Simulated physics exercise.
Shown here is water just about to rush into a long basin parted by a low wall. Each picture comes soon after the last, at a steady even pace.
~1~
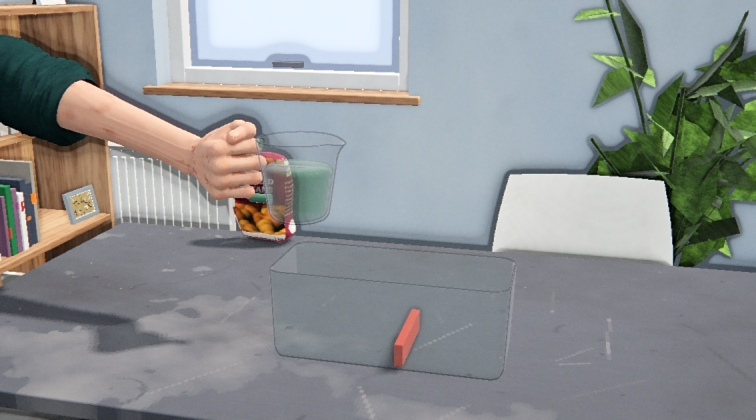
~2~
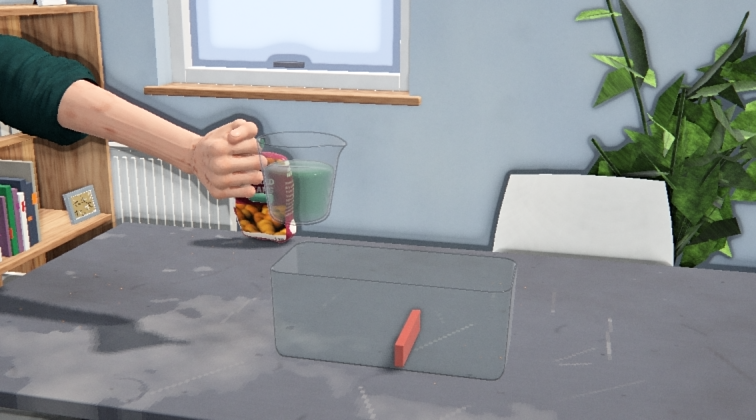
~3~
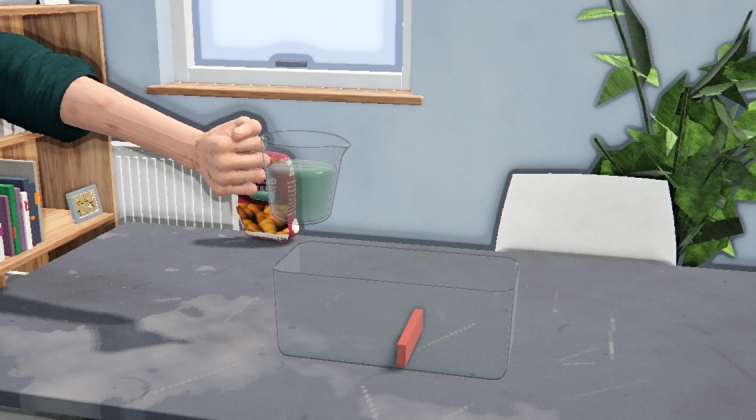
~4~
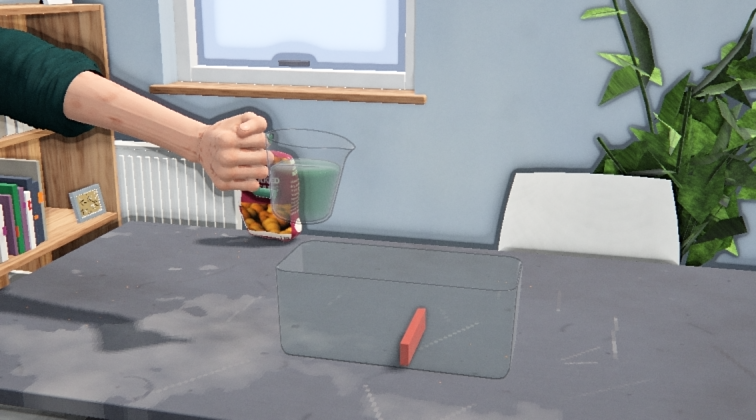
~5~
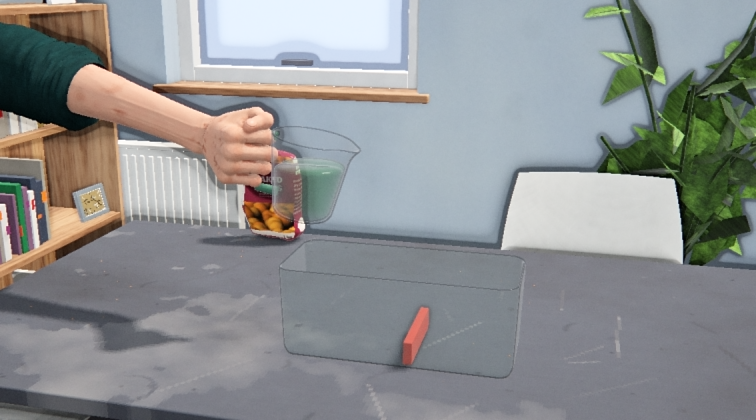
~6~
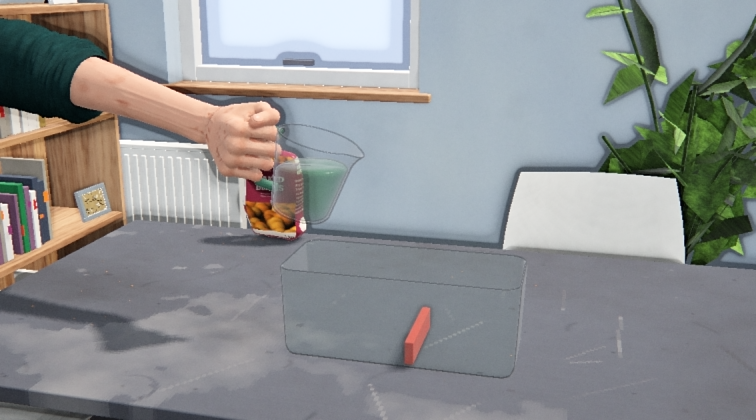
The clip opens on a hand holding a clear jug of pale green liquid upright above a glass basin with a low red wall inside, on a dark table. The arm then slowly tilts the jug to the right, gradually at first and then further, while the liquid stays inside it.
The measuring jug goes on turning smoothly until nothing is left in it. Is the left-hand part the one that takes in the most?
Yes - the section to the left gets the largest share.
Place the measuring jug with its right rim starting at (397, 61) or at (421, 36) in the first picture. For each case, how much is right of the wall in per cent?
First try: About 85 %; second try: About 45 %.
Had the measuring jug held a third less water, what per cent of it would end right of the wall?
About 5 percent.
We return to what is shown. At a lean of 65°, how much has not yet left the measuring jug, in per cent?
85 per cent or so.
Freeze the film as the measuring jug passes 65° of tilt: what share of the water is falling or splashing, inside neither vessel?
That works out near 10 percent.
A moment on, the tilt is 65° and 87 per cent is still to pour, 1 is left of the wall and 0 right of it.
Next, the tilt is 92° and 30 per cent is still to pour, 51 is left of the wall and 2 right of it.
Then the tilt is 95° and 3 per cent is still to pour, 89 is left of the wall and 4 right of it.
Later the tilt is 95° and 0 per cent is still to pour, 93 is left of the wall and 6 right of it.
Finally, 93 per cent lies left of the wall, 6 right of it and 1 outside.
